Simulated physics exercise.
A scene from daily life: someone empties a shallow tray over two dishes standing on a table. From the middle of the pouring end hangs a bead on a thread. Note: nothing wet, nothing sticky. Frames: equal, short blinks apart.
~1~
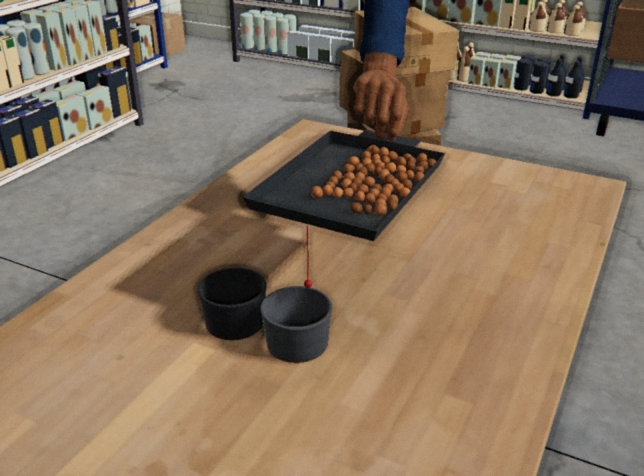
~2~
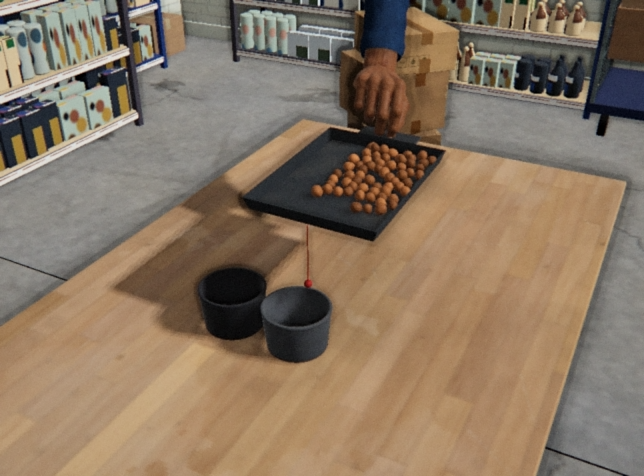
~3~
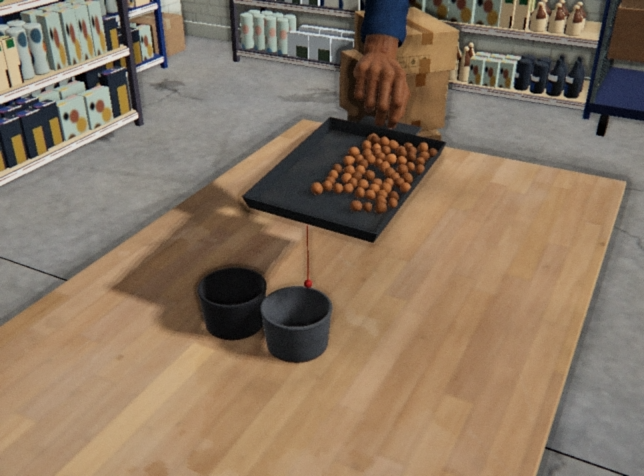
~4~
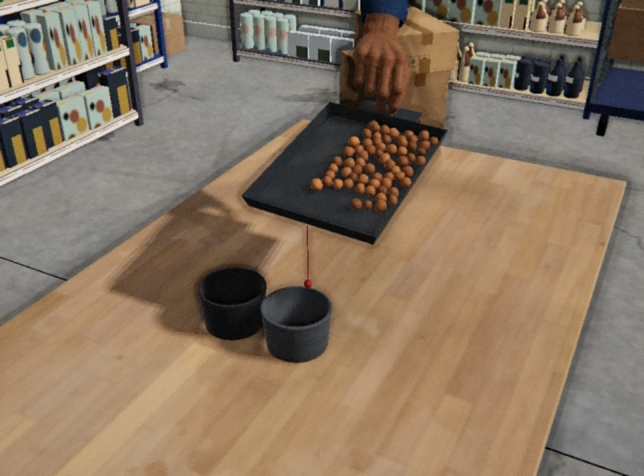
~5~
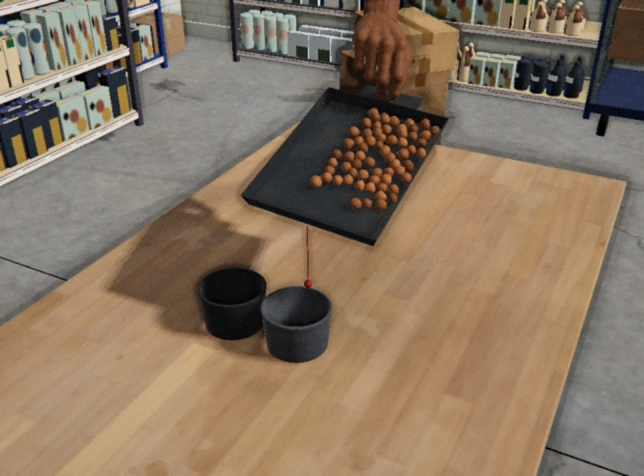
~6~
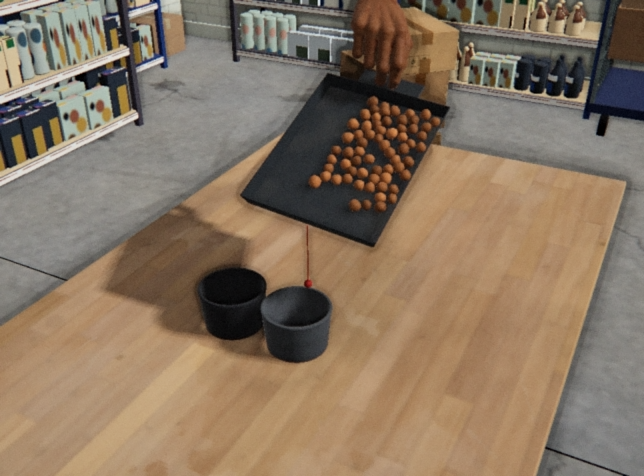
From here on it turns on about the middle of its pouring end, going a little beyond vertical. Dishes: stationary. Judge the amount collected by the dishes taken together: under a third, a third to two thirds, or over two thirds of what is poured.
Under a third is collected.
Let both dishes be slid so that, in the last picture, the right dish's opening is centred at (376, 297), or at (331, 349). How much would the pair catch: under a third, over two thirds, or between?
The first try: Under a third. The second: Less than a third.
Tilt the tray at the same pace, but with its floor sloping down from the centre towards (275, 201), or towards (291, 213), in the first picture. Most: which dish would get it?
First spot: The leftmost dish, second spot: The leftmost dish.
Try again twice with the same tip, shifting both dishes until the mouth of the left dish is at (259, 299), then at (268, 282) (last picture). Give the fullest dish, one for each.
Case one: The rightmost one; case two: The rightmost one.
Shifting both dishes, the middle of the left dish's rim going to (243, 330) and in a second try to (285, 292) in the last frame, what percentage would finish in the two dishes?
10 per cent the first time, 50 per cent the second time.
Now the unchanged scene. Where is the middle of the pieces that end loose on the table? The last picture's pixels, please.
It's centred close to pixel (356, 385).
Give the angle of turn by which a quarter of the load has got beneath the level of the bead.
It is at around 85 degrees.
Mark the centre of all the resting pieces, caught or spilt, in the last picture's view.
(349, 374).
Soon, tray tipped steeply; most on the tray; a stray few outside both; a small part in the air.
A while on, tray tipped past a quarter turn; a small part on the tray; a small part in the right dish; about half outside both; about a third in the air.
Towards the end, tray tipped past a quarter turn; about a quarter in the right dish; most outside both.
Finally, tray tipped past a quarter turn; about a quarter in the right dish; none in the left dish; most outside both.
